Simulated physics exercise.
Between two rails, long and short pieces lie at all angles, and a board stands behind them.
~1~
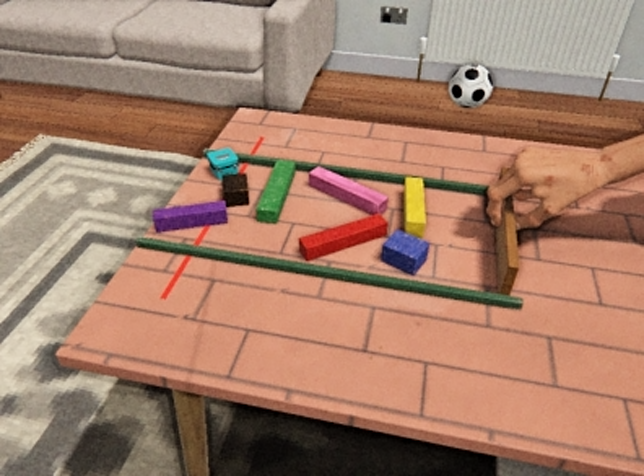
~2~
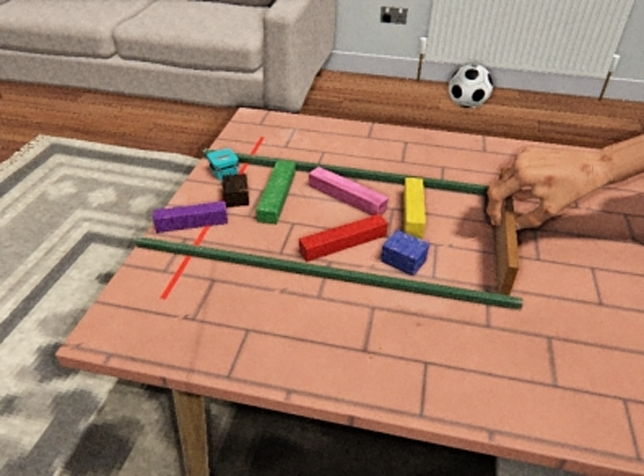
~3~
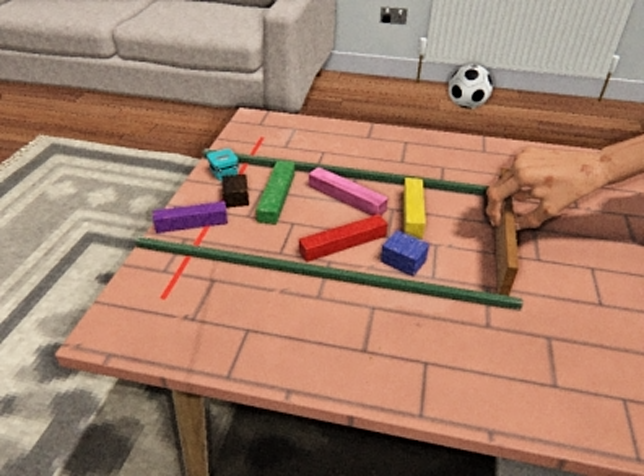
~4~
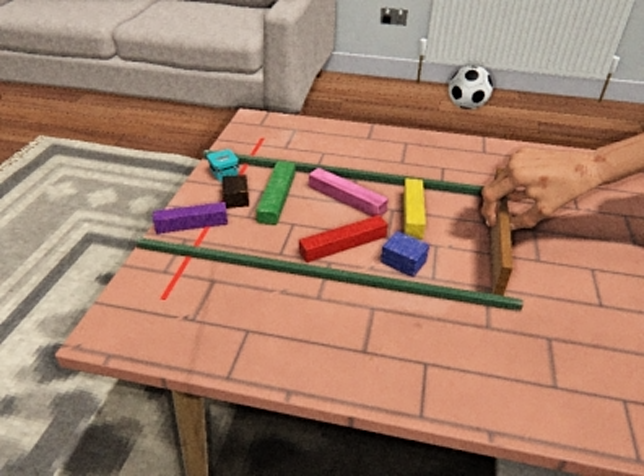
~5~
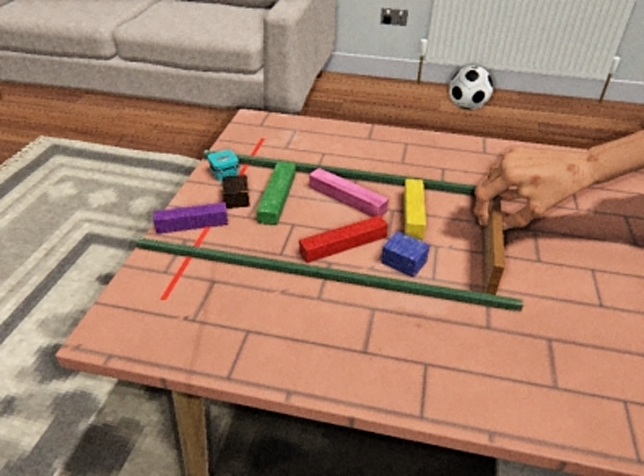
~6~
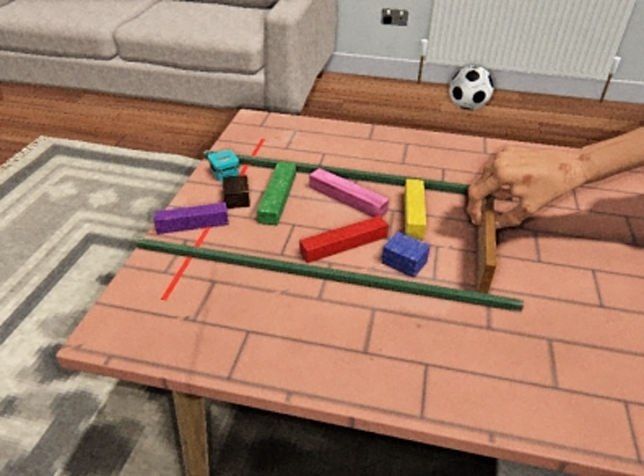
The footage shows coloured long and short pieces lying at various angles between two green rails on a table, while a hand at the right holds an upright board and slides it slightly left; the pieces remain still.
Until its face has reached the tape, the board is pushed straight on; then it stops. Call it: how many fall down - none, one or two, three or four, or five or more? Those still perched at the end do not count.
Call: Three or four fall down.
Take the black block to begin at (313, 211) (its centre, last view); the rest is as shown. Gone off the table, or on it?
In the end it hangs on.
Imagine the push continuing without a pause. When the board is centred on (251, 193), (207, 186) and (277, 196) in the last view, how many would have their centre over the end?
Middles past end - pos 1: 0, pos 2: 5, pos 3: 0.
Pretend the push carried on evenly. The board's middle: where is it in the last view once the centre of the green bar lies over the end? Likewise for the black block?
Points: About (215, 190) and about (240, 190).
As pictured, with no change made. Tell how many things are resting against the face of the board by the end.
I count 3 of them.
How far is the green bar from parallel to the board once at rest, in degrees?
Near 0 degrees.
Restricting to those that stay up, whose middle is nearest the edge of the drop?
Result: The green bar.
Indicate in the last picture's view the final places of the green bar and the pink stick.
Roughly (191, 179) for the first and roughly (210, 177) for the second.
Early on, none off yet; turquoise case at rest near (224, 166); purple bar at rest near (192, 218); black block at rest near (236, 192).
Finally, the number that fall off is three or four; lost, black block, purple bar and turquoise case.
